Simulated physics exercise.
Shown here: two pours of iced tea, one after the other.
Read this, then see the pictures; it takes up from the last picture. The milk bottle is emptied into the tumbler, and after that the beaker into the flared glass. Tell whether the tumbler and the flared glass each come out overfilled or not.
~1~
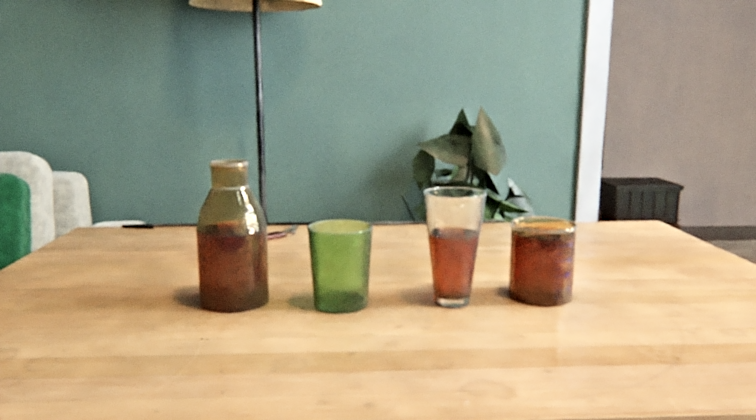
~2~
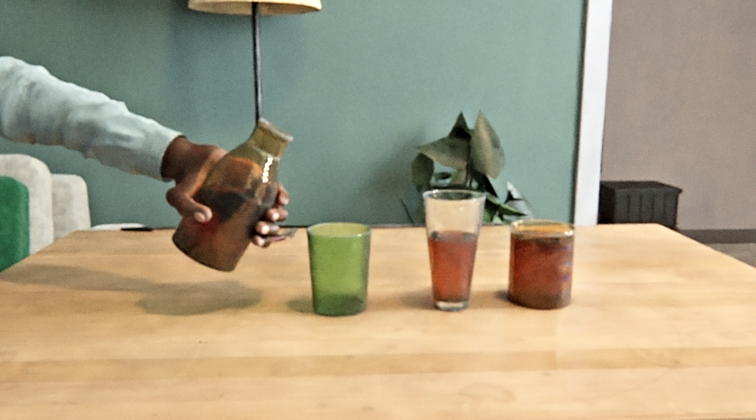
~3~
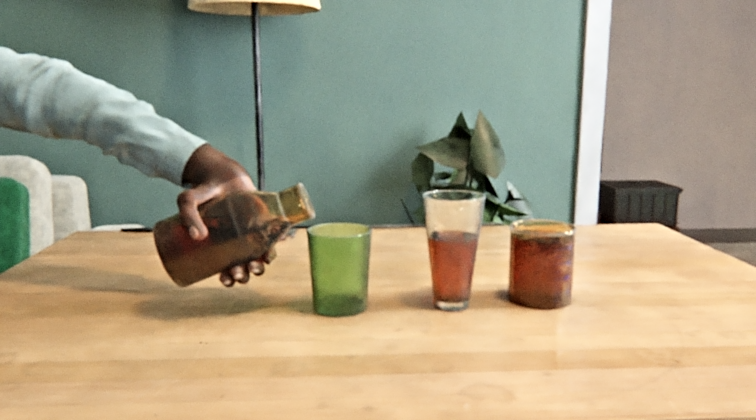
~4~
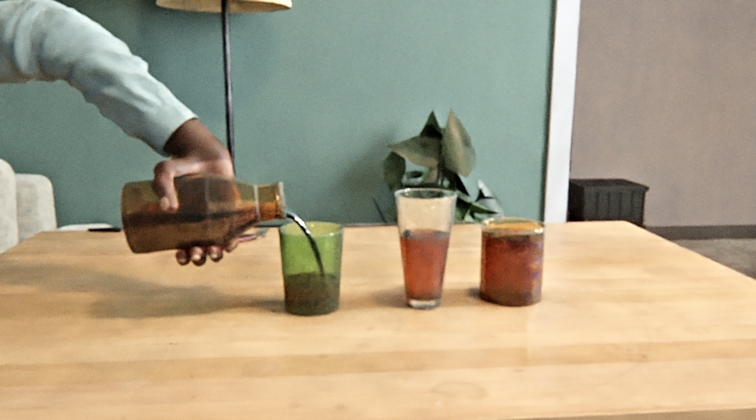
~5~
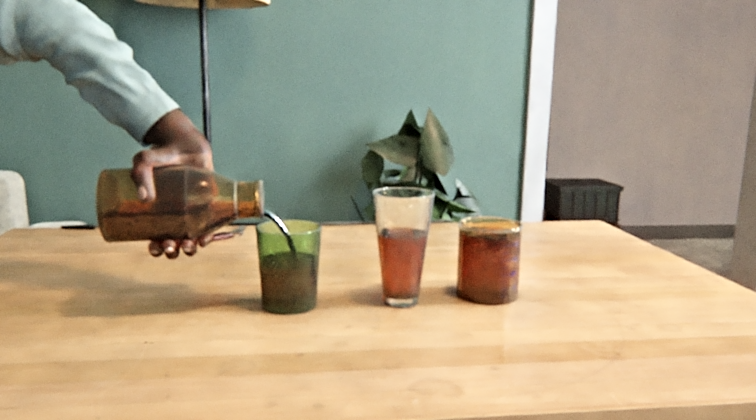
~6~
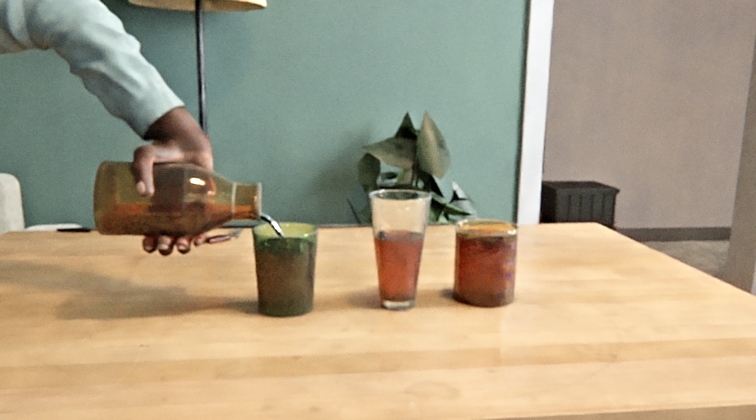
Result: The tumbler comes out overfilled; the flared glass comes out overfilled.
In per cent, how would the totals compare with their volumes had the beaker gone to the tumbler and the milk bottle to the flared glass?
110 % and 190 %, in that order.
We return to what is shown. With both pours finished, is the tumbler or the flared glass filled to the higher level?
That would be in the right one.
A moment on, the tumbler is full to the brim.
Further on, the tumbler is full to the brim and overflowed.
When it is over, the tumbler is full to the brim and overflowed; the flared glass is full to the brim and overflowed.
